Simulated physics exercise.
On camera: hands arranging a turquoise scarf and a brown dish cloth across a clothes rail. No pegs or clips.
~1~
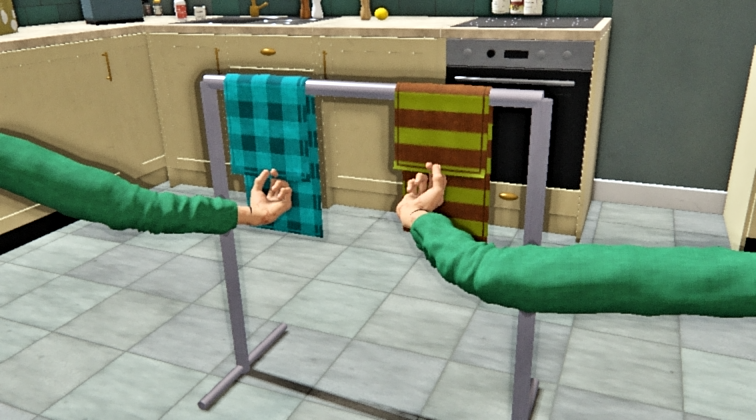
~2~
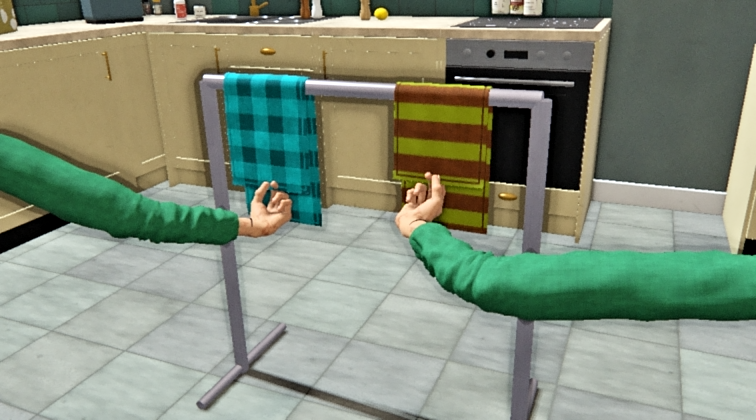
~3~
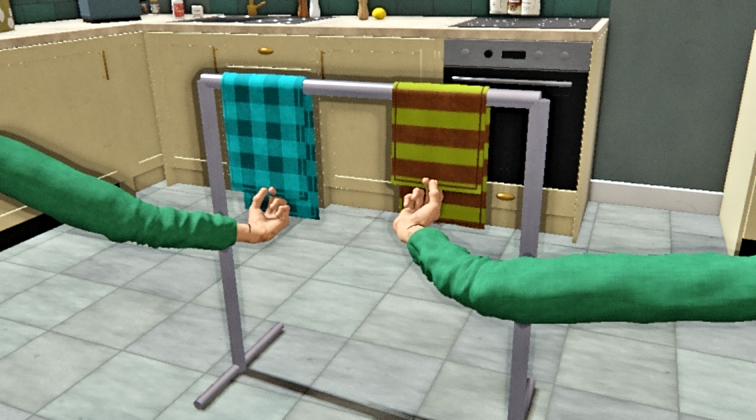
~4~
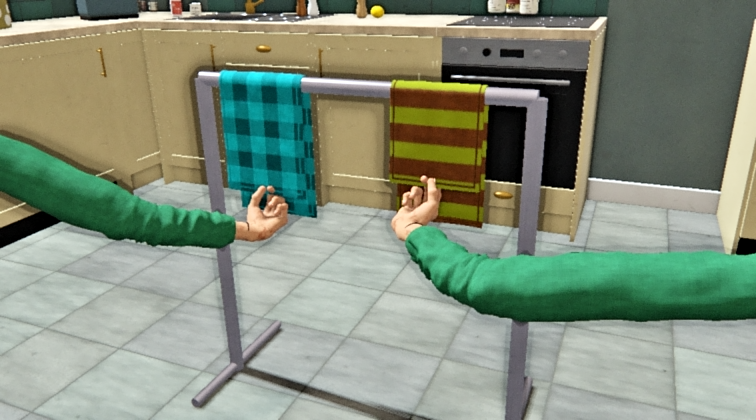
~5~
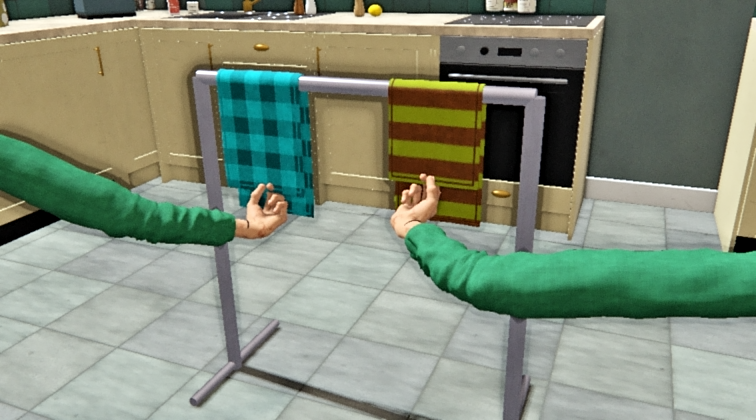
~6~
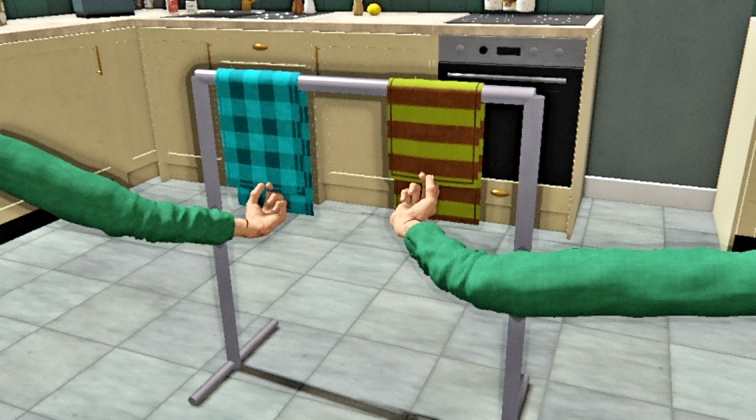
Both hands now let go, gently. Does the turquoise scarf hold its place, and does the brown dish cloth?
The turquoise scarf keeps its place and the brown dish cloth stays on.
Then, 0.84 s later than the last view, scarf at rest on the rail; dish cloth at rest on the rail.
Finally, scarf at rest on the rail; dish cloth at rest on the rail. The turquoise scarf stays on and the brown dish cloth hangs there.
